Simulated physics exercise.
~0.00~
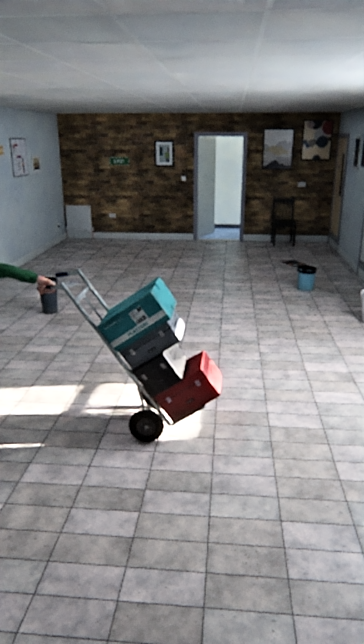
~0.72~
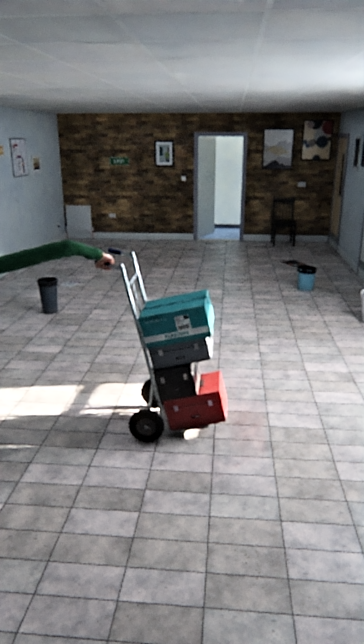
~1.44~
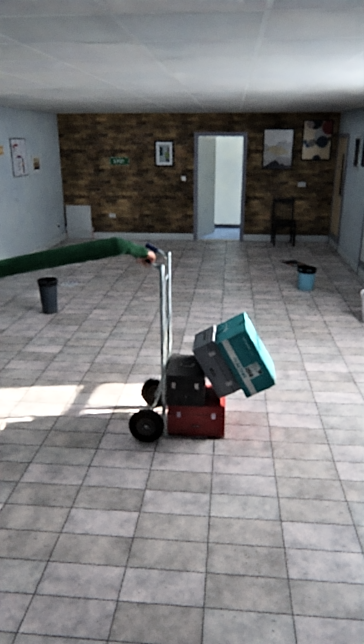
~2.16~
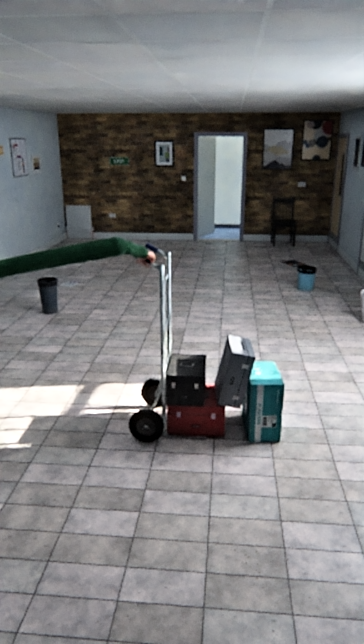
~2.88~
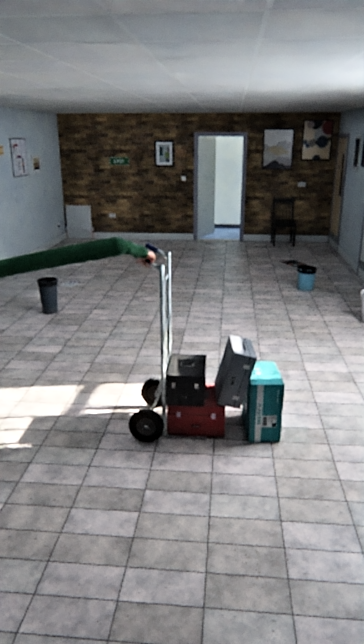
The video shows a green-sleeved arm swinging a loaded hand truck upright on a tiled floor, whereupon the turquoise parcel and grey toolbox tip off to the right. They end on the right, the grey toolbox leaning, while the black toolbox stays on the red one.
